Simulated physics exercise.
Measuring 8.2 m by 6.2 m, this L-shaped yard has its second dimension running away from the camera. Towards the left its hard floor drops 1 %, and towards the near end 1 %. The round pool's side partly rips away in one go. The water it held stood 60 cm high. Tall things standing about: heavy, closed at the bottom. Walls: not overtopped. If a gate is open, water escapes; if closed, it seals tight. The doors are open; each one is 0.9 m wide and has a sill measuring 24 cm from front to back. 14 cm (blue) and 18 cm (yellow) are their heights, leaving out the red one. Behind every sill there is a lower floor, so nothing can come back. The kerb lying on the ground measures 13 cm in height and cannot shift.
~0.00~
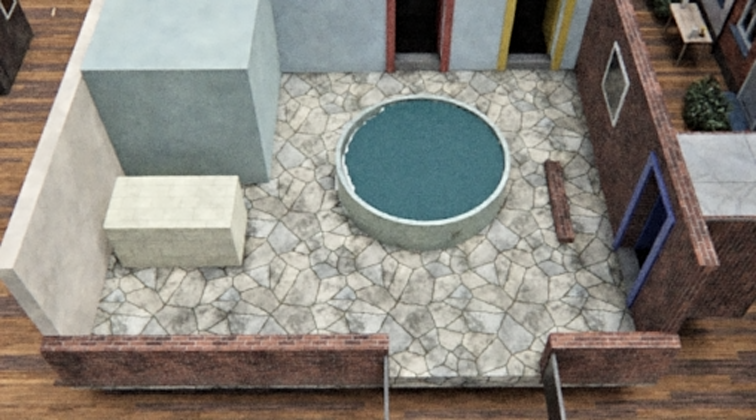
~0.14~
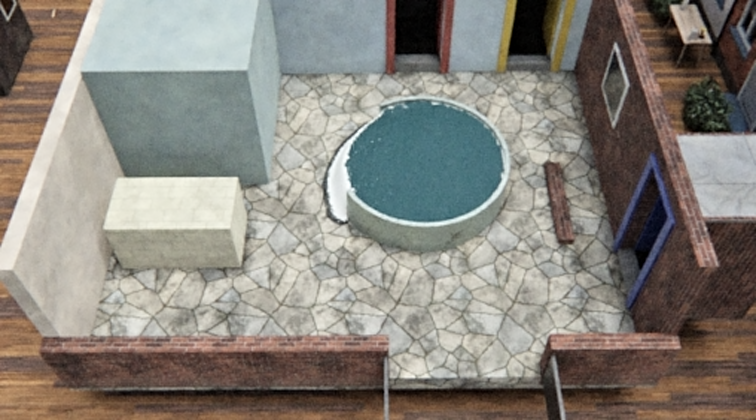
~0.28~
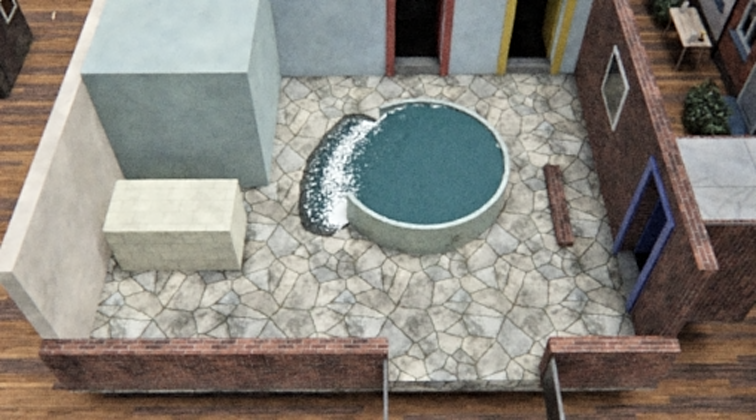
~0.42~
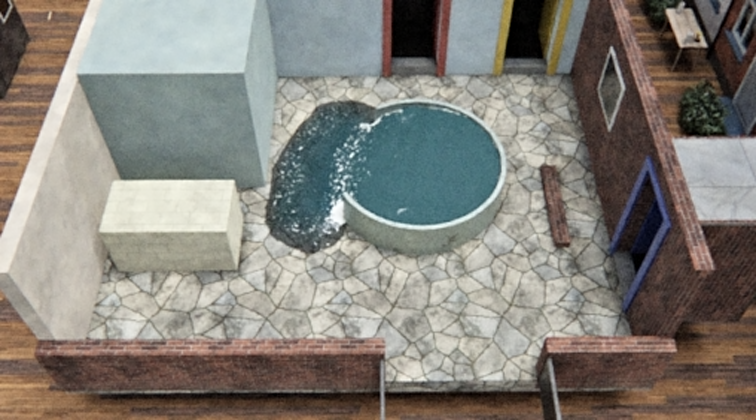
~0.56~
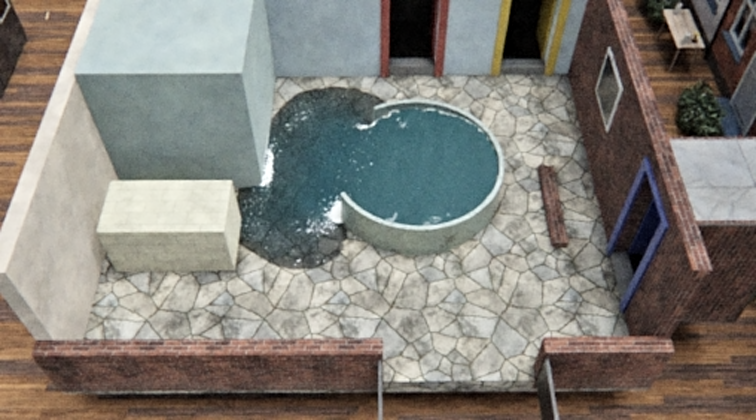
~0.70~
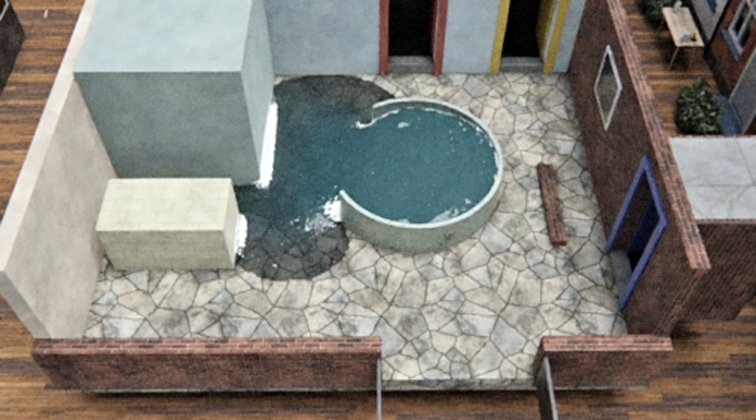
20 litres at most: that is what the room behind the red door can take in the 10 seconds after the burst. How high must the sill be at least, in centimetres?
About 5.5 cm.
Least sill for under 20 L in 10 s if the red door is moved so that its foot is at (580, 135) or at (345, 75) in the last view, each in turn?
Minimums: About 15 cm and 20 cm.
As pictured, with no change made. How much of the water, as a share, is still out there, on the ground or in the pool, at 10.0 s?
Around 94 in a hundred parts remain.
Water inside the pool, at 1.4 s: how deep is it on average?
Around 39 cm deep on average.
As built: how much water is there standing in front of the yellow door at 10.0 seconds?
It stands about 6.5 centimetres deep.
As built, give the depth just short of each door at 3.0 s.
In cm: Red 9, blue 0, yellow 0.
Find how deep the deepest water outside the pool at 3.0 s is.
Max depth: Around 38 cm.
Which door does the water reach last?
That would be the blue door, last of all.
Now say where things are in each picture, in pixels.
In the first frame, still water, 60 cm deep, in the round pool at (422, 158); the red door at (419, 30) is dry.
In the second frame, the front is at (334, 218), 0.3 m from the gap at (344, 159); 0.4 m2 of floor is wet, 60 cm left at the back.
In the third frame, the gap is at (344, 164), the front 0.7 m out at (344, 120); the back of the round pool holds 60 cm.
In the fourth frame, the front is at (273, 224), 1.2 m from the gap at (341, 165); 3.6 m2 of floor is wet, 60 cm left at the back.
In the fifth frame, water pours out at (339, 166) and has run 1.7 m, to a hidden place; about 6 cm deep outside, 60 cm at the back.
In the sixth frame, the gap is at (338, 164), the front 2.2 m out at a hidden place; the back of the round pool holds 56 cm; the red door at (412, 33), 2.8 m from the gap, is still 0.9 m from the nearest water.
After 1.4 s water covers 25 % of the floor, deepest (48 cm) near (269, 161); it has not reached the red door.
After 3.0 s water covers 50 % of the floor, deepest (38 cm) near (278, 84); 9 cm at the red door, 0 litres in over its 24 cm sill.
After 10.0 s water covers 100 % of the floor, deepest (18 cm) near (629, 361); 4 cm at the red door, 0 litres in over its 24 cm sill.
At the red door as built, the water arrived by 1.8 s and peaked near 11 cm at 2.6 s.
With a sill of 5 cm, 28 litres would have come in within the 10 s; with 7 cm, 10 litres. So under 20 litres takes about 5.5 cm.
